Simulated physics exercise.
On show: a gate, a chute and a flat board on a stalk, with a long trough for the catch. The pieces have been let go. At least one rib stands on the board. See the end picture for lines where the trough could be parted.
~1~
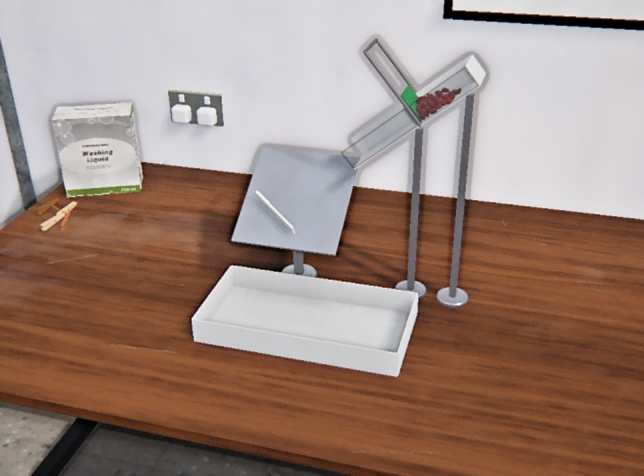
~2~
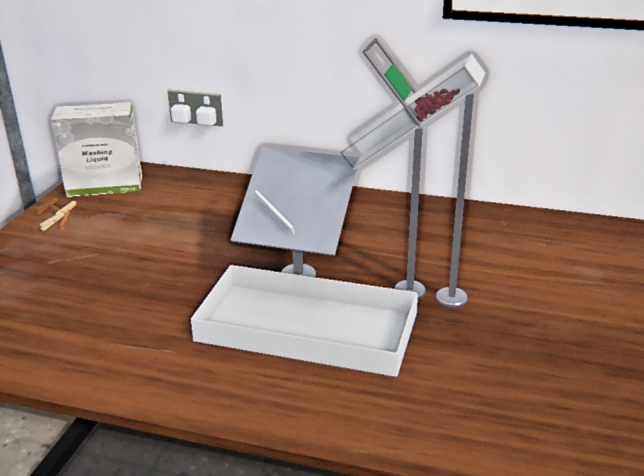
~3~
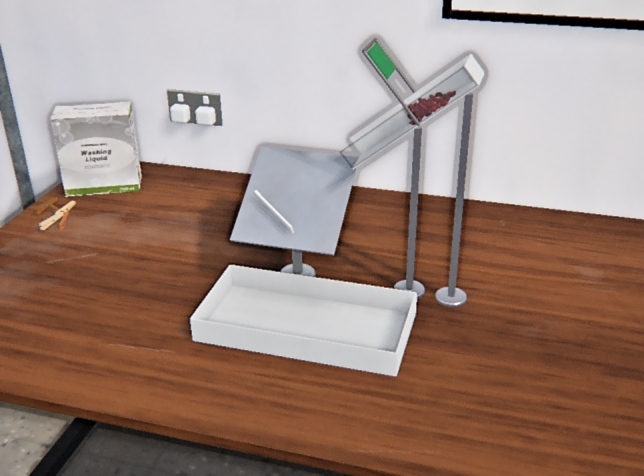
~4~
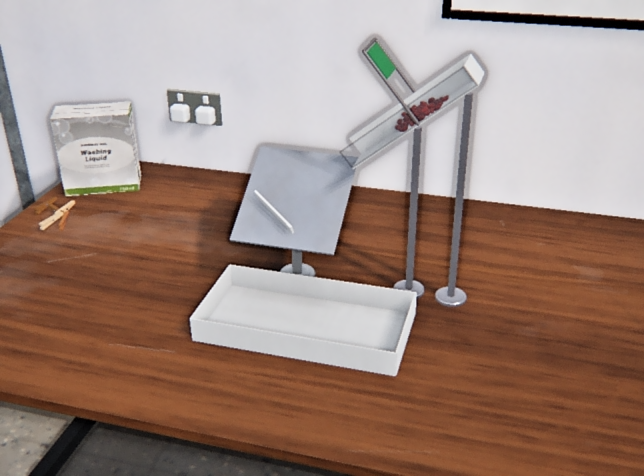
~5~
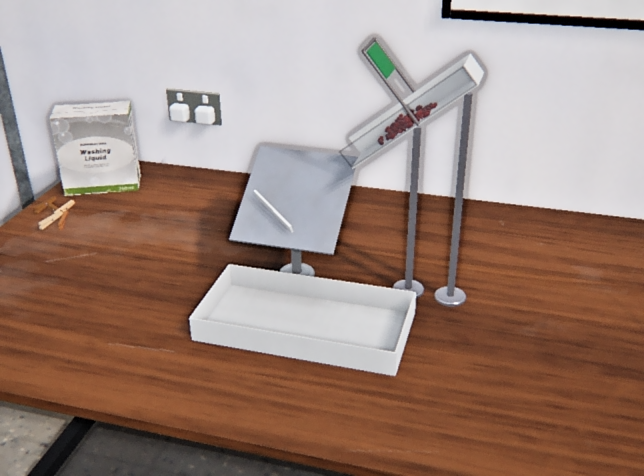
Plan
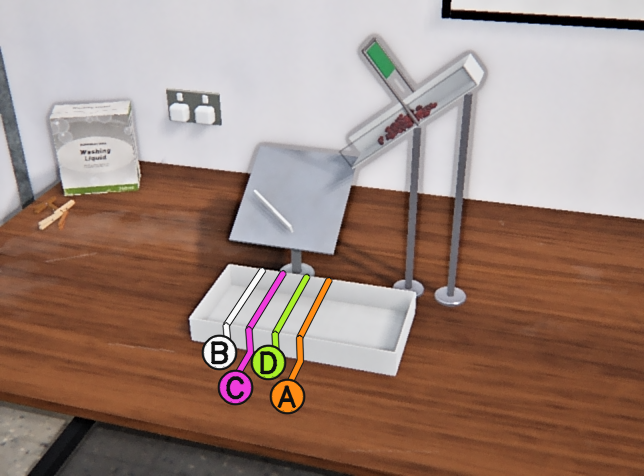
The footage shows a green gate sliding up out of a sloping clear chute on stands, then dark red beans starting to slide a short way down it, above a tilted grey board and an empty white trough.
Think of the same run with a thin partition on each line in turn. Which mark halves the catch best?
D.
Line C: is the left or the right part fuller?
More lands on the right.
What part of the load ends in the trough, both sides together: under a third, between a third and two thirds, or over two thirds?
About that: Between a third and two thirds.
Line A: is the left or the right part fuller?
More lands on the left.
On the marked copy, line A crosses the front rim at (300, 337); line B crosses the front rim at (226, 324); line C crosses the front rim at (249, 328); line D crosses the front rim at (275, 333).
Choosing A, of what is caught, all but a few on the left of the divider, only a few on the right.
Choosing B, of what is caught, none at all on the left of the divider, the whole lot on the right.
Choosing C, of what is caught, only a few on the left of the divider, all but a few on the right.
Choosing D, of what is caught, close to half on the left of the divider, close to half on the right.
